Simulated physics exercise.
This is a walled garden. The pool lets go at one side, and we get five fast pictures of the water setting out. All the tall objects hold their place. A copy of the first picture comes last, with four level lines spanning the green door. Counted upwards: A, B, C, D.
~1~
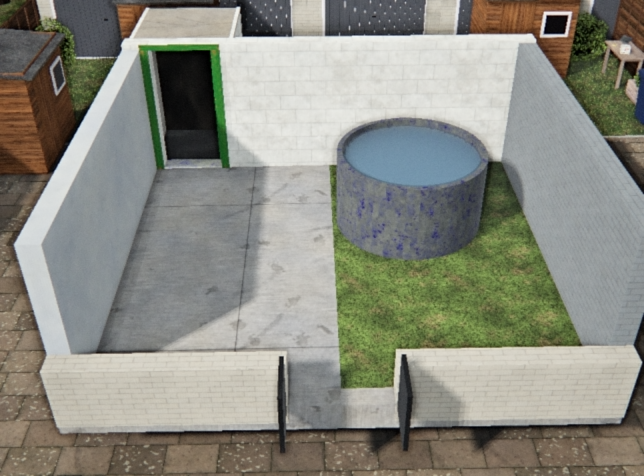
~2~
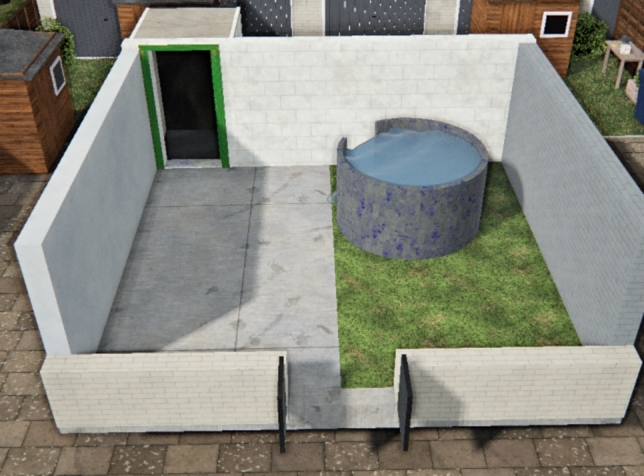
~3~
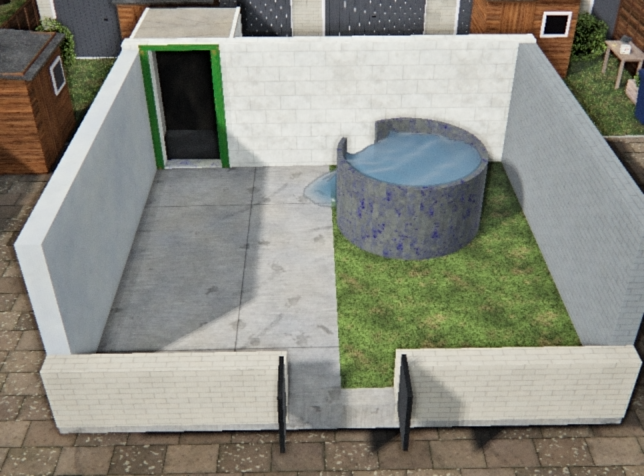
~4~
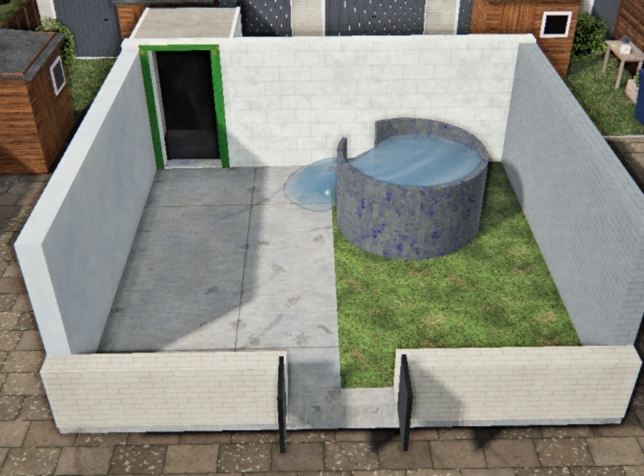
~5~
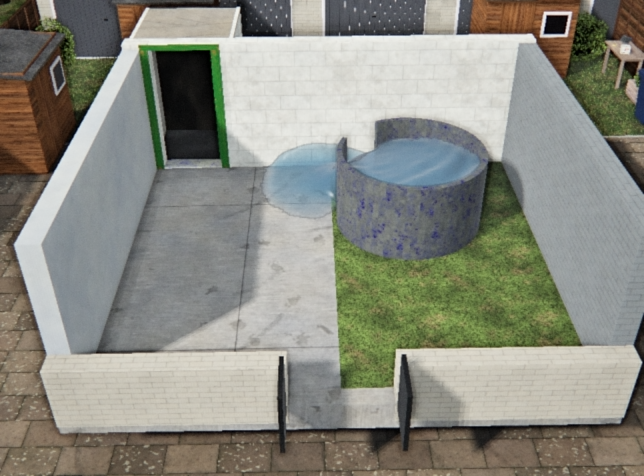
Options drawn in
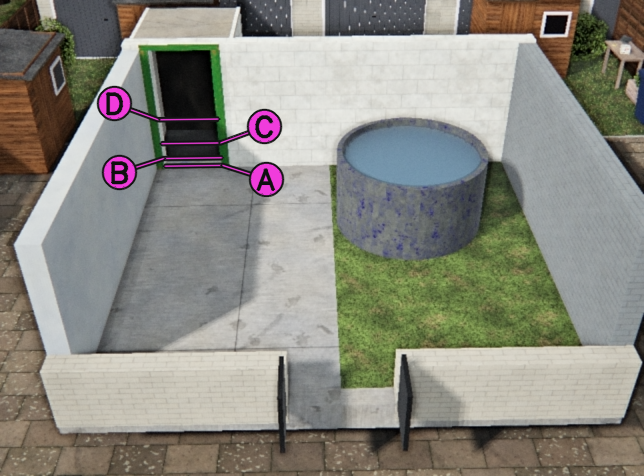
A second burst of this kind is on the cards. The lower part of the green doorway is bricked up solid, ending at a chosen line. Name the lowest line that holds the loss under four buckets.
It is C.
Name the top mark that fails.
That would be B.
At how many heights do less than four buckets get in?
Two of them.
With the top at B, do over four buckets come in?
Yes, that goes wrong.
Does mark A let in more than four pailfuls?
Yes, it does.
In magenta, A at (193, 165); B at (192, 158); C at (191, 143); D at (188, 119); from the bottom up A, B, C, D.
For mark A, dozens of bucketfuls pour in.
For mark B, about 14 bucketfuls get in.
For mark C, a splash gets over, under a bucket.
For mark D, nothing gets over.
